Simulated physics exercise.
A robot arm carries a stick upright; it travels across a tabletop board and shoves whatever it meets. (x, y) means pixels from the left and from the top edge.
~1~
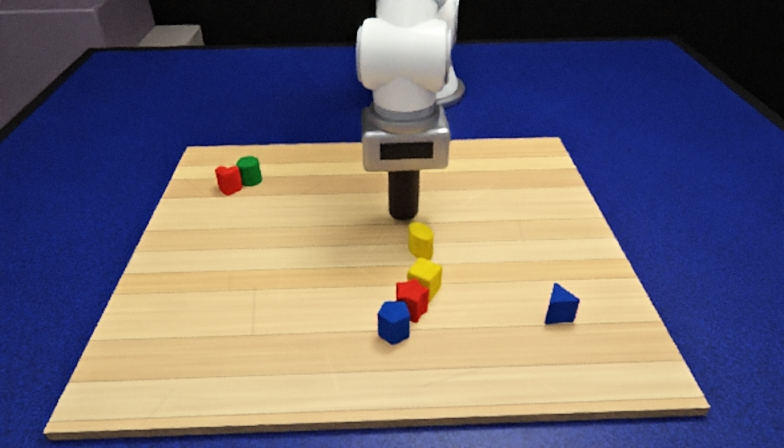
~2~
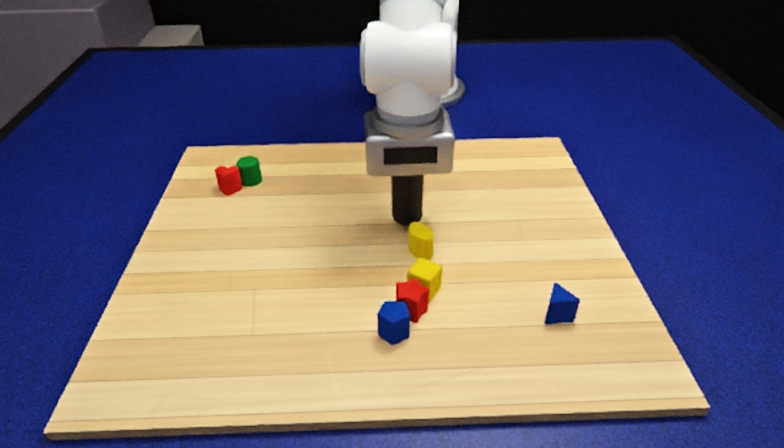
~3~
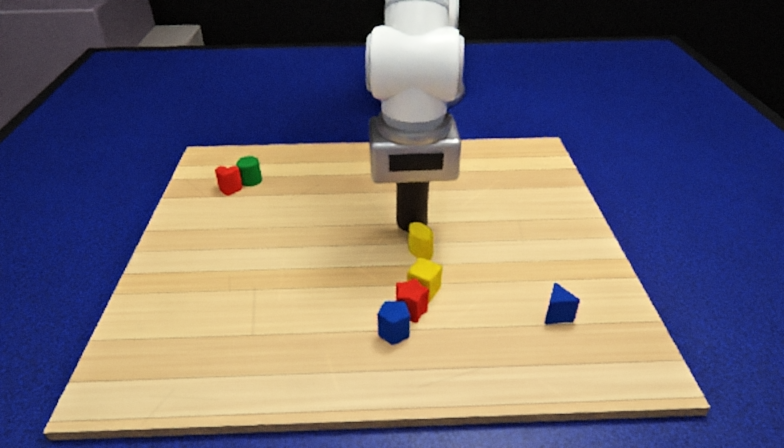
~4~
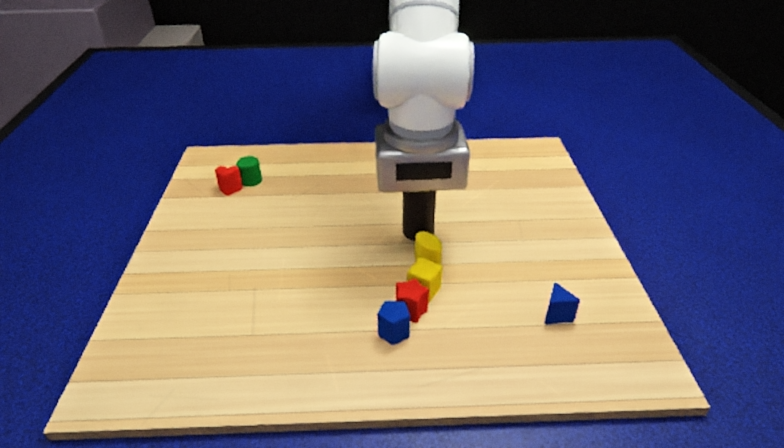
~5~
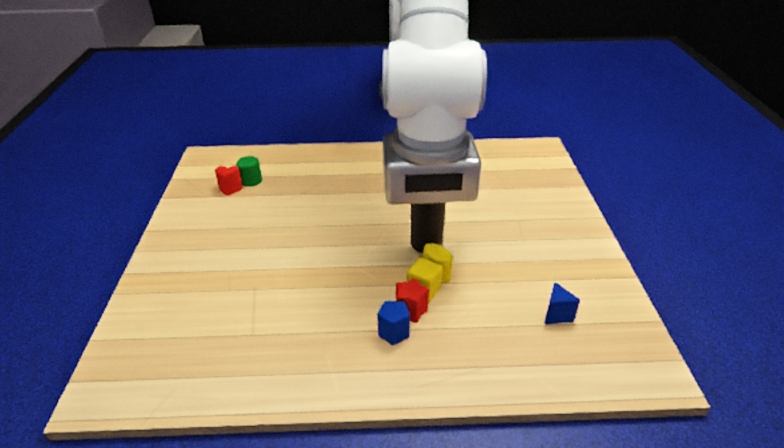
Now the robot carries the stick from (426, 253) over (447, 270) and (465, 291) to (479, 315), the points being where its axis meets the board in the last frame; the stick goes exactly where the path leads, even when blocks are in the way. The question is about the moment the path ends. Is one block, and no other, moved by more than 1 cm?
My answer is yes.
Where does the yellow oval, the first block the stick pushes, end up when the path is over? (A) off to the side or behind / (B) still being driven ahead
B - still being driven ahead.
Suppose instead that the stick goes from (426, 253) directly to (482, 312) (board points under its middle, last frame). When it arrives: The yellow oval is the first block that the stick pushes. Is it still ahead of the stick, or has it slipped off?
The yellow oval is leading.
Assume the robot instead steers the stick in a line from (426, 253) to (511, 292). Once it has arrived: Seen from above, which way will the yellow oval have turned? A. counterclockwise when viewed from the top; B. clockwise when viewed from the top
B - clockwise when viewed from the top.
The first path, step by step. One third of the way, stick at (448, 261); yellow oval at (459, 271).
Two thirds of the way, stick at (466, 282); yellow oval at (476, 294).
At the end, stick at (481, 306); yellow square in place; yellow oval at (491, 320).
